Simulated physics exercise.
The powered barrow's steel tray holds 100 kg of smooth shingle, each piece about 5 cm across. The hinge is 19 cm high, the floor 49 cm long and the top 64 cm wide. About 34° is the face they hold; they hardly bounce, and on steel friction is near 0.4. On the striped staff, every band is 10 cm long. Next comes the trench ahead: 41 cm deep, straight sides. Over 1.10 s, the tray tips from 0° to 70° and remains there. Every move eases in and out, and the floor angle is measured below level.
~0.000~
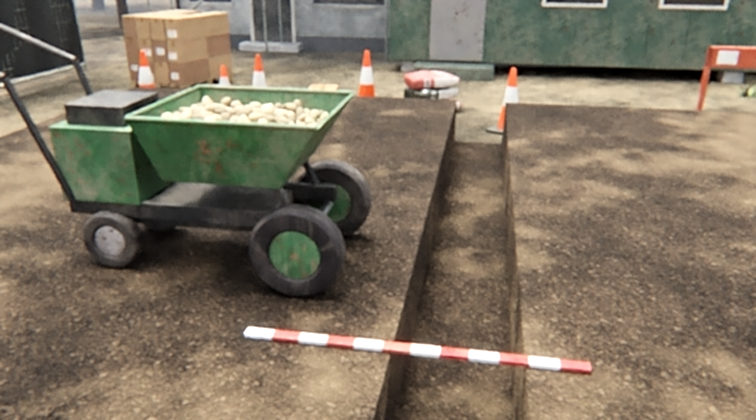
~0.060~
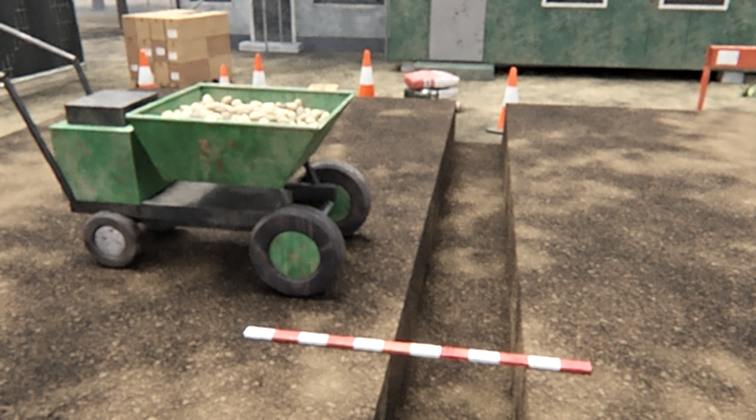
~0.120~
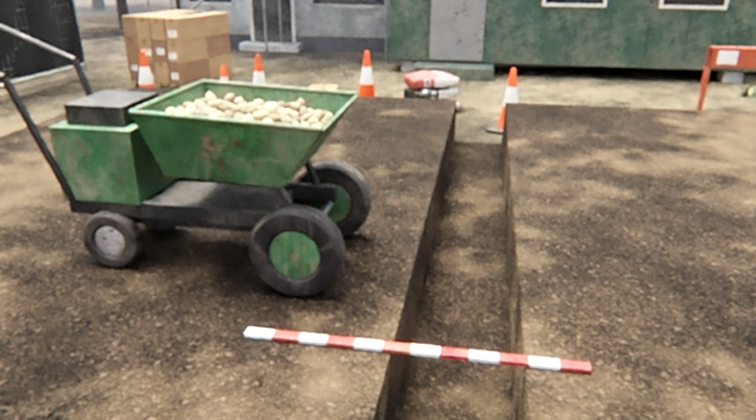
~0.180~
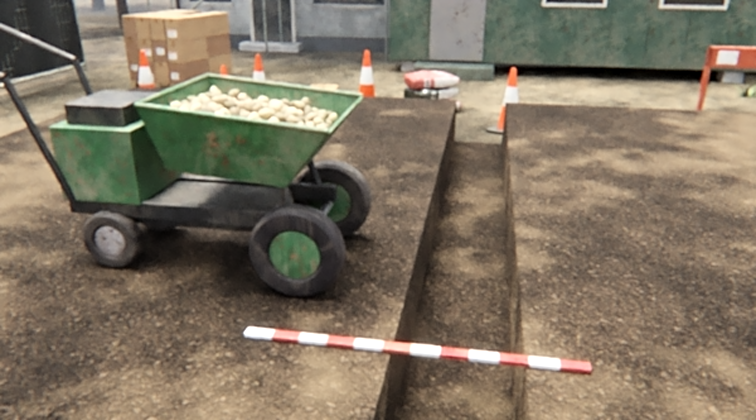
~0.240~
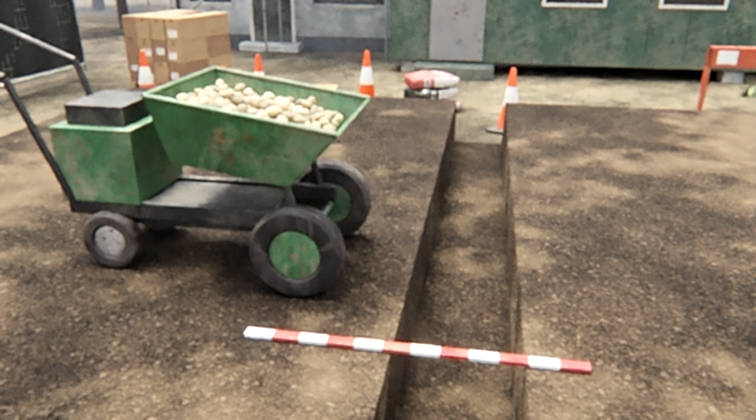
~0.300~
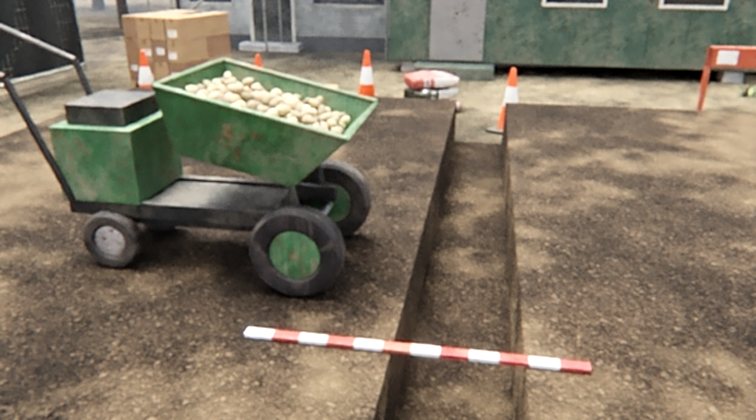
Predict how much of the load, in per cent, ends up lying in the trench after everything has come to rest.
Roughly 90 per cent of it.
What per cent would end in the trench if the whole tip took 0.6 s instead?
70 %.
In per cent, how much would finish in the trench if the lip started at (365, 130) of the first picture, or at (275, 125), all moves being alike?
Some 45 and some 100 per cent, in that order.
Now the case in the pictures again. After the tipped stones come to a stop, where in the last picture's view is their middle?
(477, 345).
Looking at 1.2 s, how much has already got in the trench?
Around 45 per cent of it, at that instant.
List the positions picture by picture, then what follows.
In the first frame, lip at (316, 128), floor tilted 0°, highest stones at (243, 112).
In the second frame, the tray is at 1°, its lip at (318, 129); the top of the load is at (244, 111); the stones move at 0.2 m/s on average.
In the third frame, the tray is at 2°, its lip at (322, 130); the top of the load is at (237, 108); the stones move at 0.3 m/s on average.
In the fourth frame, lip at (328, 132), floor tilted 5°, highest stones at (223, 101); the stones move at 0.5 m/s on average.
In the fifth frame, the tray is at 9°, its lip at (337, 135); the top of the load is at (221, 92); the stones move at 0.6 m/s on average.
In the sixth frame, lip at (347, 139), floor tilted 13°, highest stones at (229, 85); the stones move at 0.7 m/s on average.
After 0.8 s the floor is at 59°; 100 % in the tray; the foremost stones are at (419, 183).
After 1.2 s the floor is at 70°; 55 % in the tray, 43 % in the trench, 2 % past the trench; the foremost stones are at (536, 279).
After 1.5 s the floor is at 70°; 21 % in the tray, 70 % in the trench, 10 % past the trench; the foremost stones are at (624, 263).
After 3.5 s the floor is at 70°; 0 % in the tray, 90 % in the trench, 10 % past the trench; the foremost stones are at (704, 273).
